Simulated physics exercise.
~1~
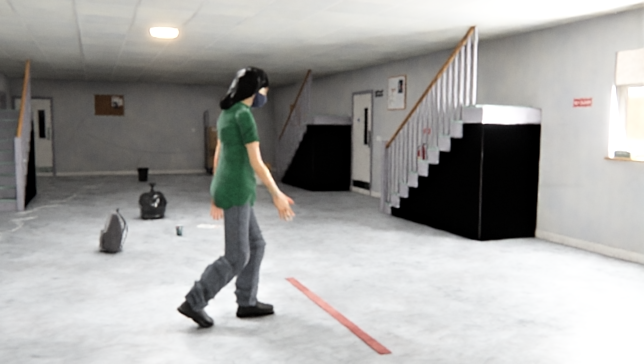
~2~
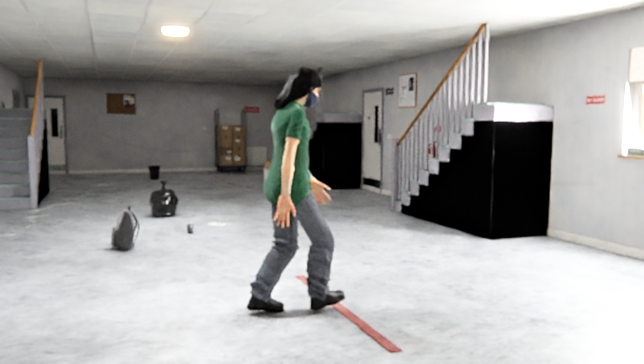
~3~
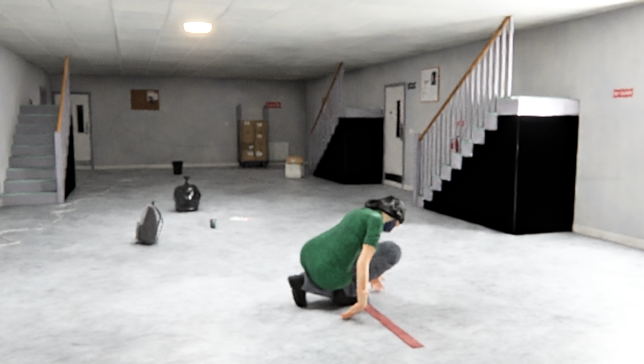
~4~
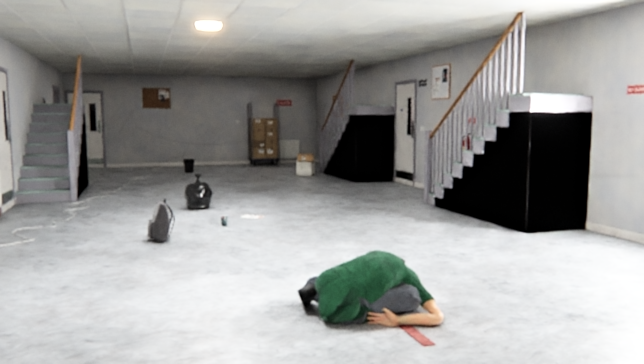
A person in a green shirt and grey trousers walked right across a pale, open hall toward a red strip on the floor, dropped into a low crouch, then folded forward and ended curled face down, head over the strip and hips short of it.
